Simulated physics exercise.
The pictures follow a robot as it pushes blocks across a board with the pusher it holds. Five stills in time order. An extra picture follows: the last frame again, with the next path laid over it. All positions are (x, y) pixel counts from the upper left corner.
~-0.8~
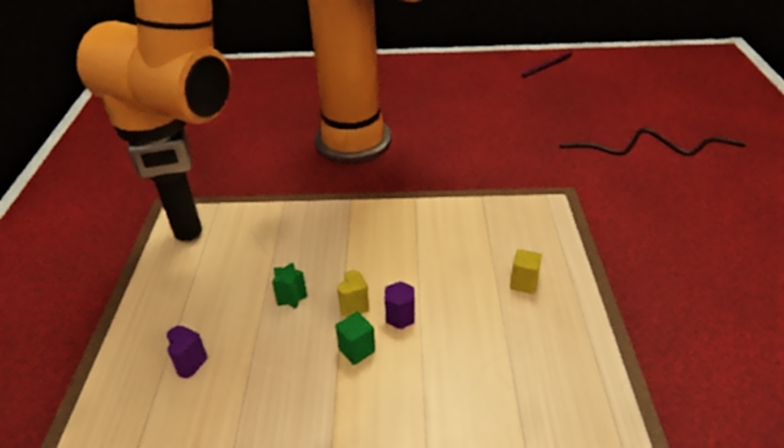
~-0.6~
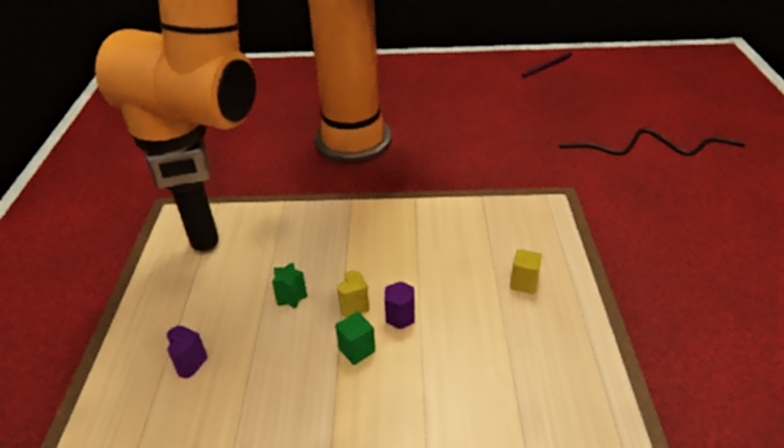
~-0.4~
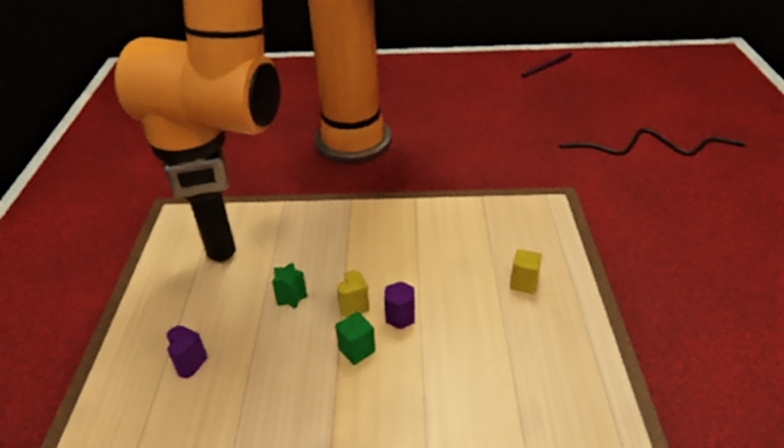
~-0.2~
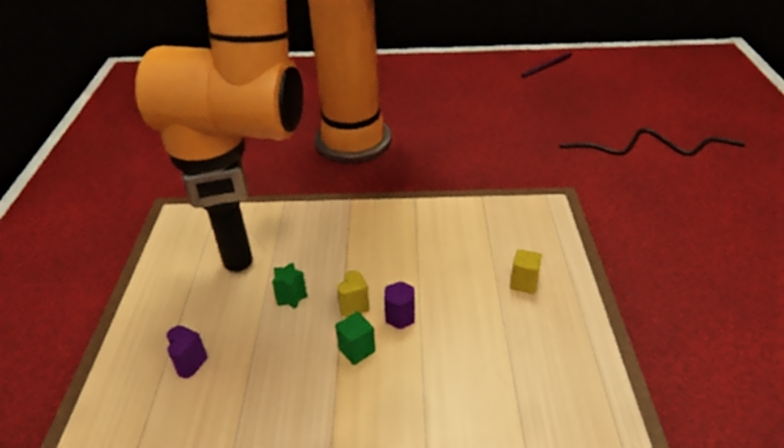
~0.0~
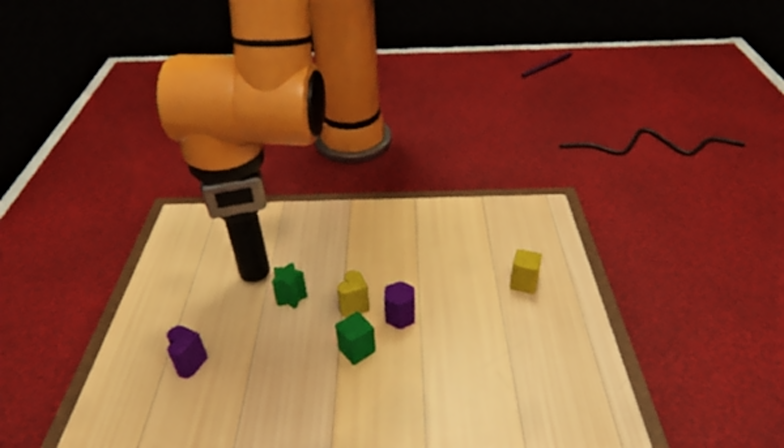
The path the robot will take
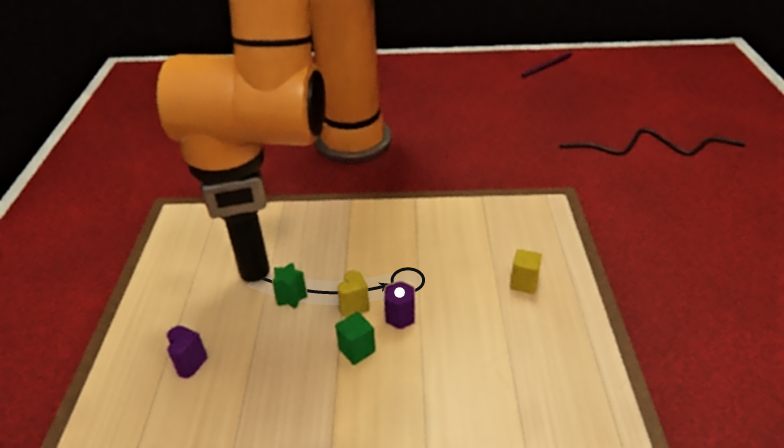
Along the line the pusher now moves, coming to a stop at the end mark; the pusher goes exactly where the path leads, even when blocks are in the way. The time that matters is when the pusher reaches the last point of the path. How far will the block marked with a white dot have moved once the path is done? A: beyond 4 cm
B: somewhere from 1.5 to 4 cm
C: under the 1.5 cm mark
C: Under the 1.5 cm mark.
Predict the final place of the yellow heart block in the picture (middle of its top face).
Near (368, 286).
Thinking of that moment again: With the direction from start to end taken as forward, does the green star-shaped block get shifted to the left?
I believe not.
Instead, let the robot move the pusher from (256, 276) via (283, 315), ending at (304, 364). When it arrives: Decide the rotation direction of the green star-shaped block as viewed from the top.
I'd predict that, seen from above, the green star-shaped block rotates counter-clockwise.
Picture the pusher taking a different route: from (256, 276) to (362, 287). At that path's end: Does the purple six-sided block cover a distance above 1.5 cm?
I believe not.
Drawn move, from (256, 276) by way of (302, 290) and (356, 291) to (408, 280); the dot is on the purple six-sided block.
On the path given first. One third of the way, pusher (302, 285); green star-shaped block (312, 287), turned 30° clockwise.
Two thirds of the way, pusher (356, 286); green star-shaped block (322, 293), turned 85° clockwise; yellow heart block (365, 285), turned 45° clockwise.
At the end, pusher (408, 275); green star-shaped block (322, 293), turned 85° clockwise; yellow heart block (368, 286), turned 60° clockwise; purple six-sided block still.
